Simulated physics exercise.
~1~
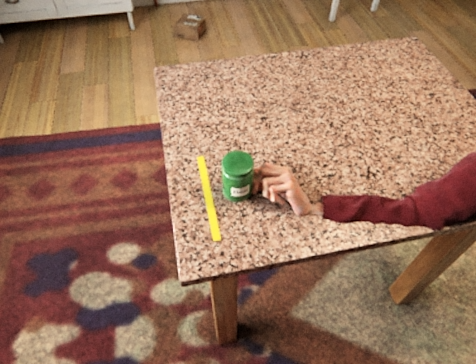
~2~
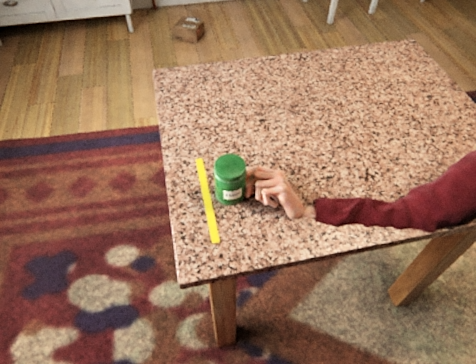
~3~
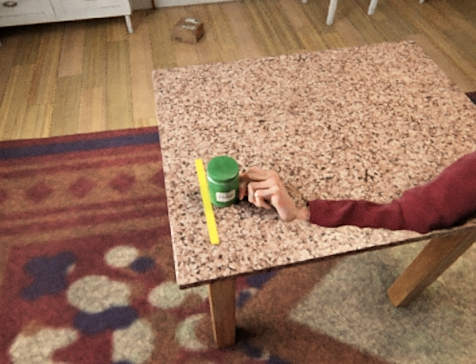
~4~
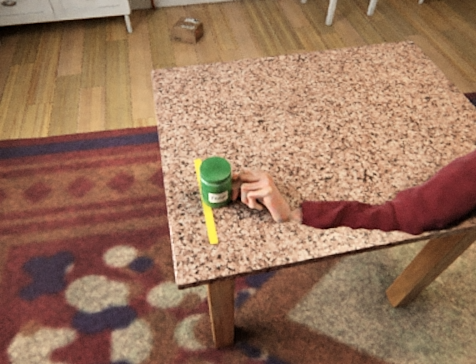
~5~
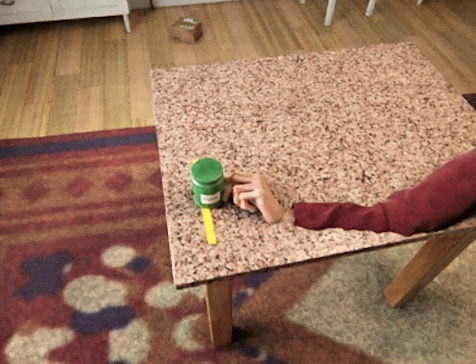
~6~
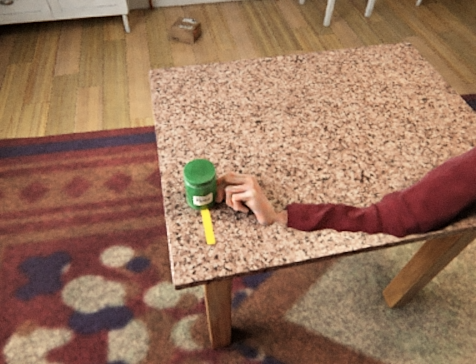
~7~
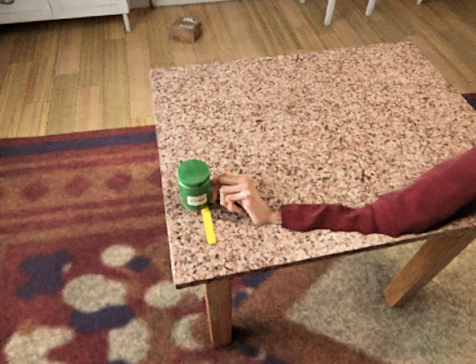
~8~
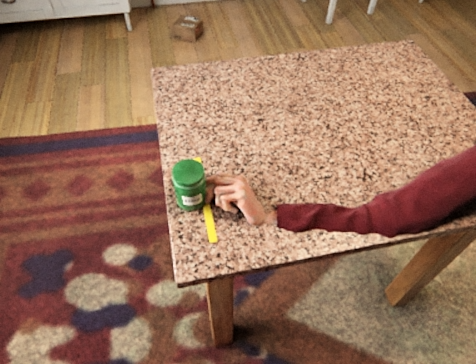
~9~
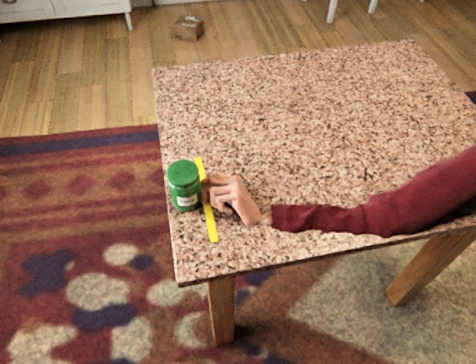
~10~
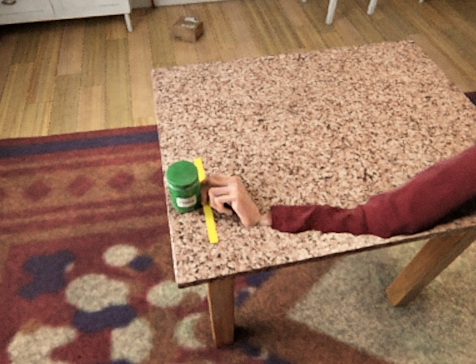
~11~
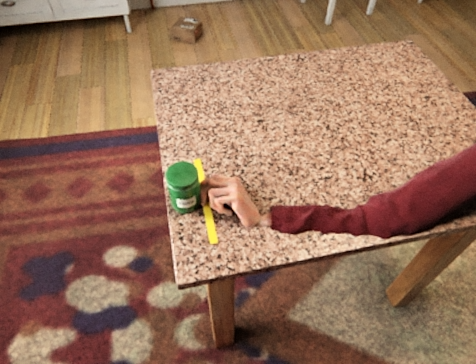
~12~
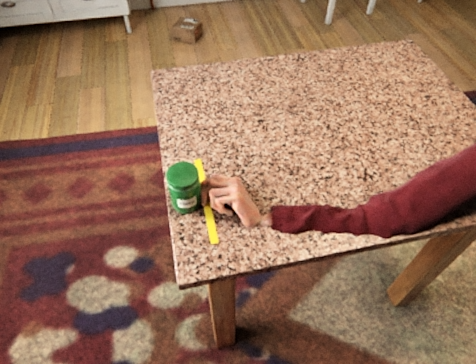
The footage shows a hand in a dark red sleeve pushing a green jar leftward across a speckled tabletop and over a strip of yellow tape. The jar slides close to the left edge and stops, staying upright on the table with the fingers still beside it.
